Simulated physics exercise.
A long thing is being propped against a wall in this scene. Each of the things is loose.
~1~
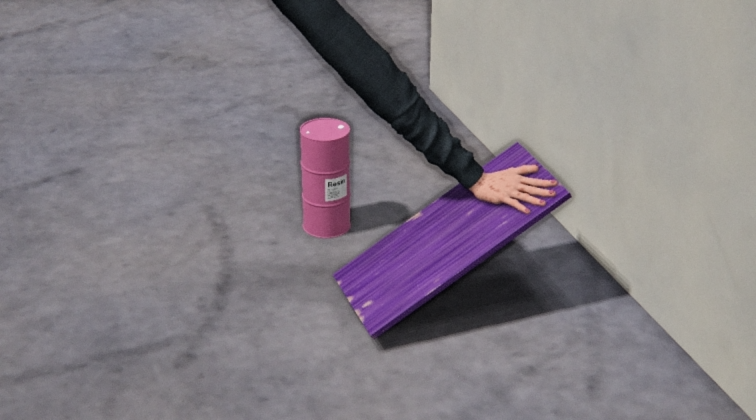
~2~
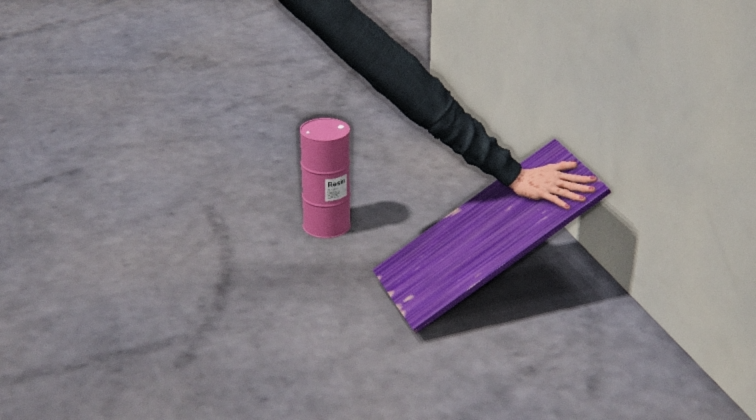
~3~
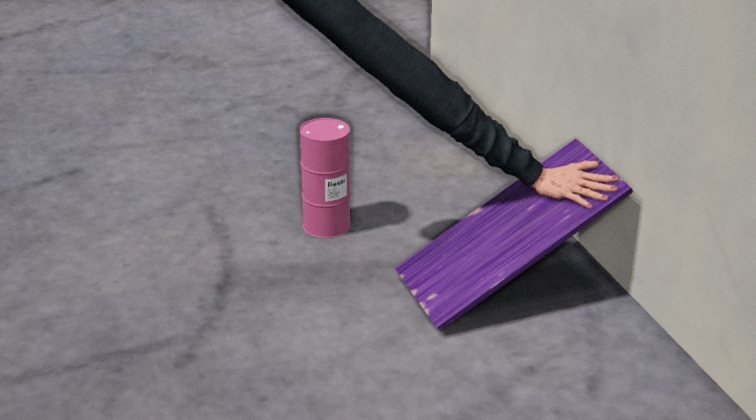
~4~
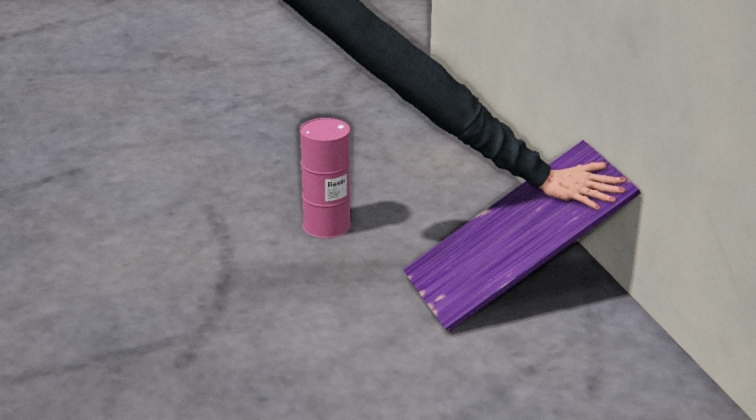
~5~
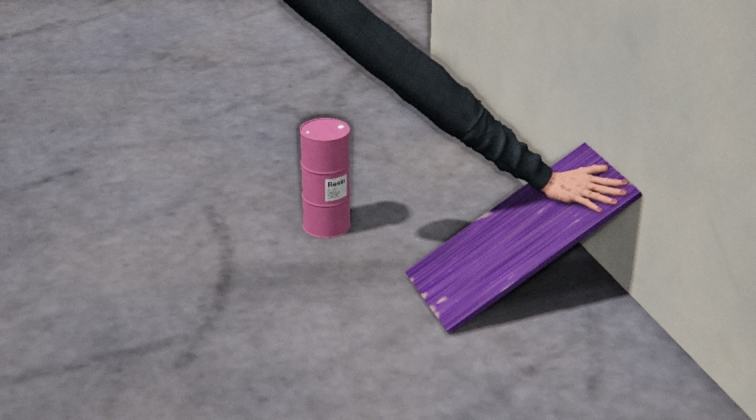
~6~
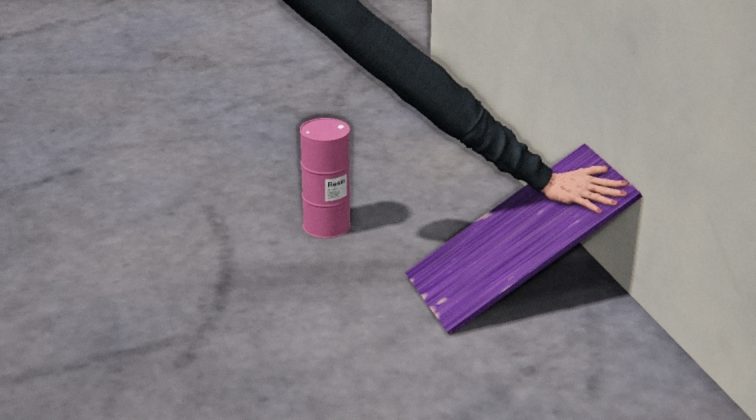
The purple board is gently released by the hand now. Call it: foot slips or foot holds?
Foot slips.
Then, 0.30 s after the last picture, purple board leaning 10° more than when let go near (511, 253).
Then, 0.40 s after the last picture, purple board leaning 25° more than when let go near (504, 278).
At rest, moved from the start, purple board; pink canister in place. Seen from the same camera at the end, purple board near (502, 286). The board slides down.
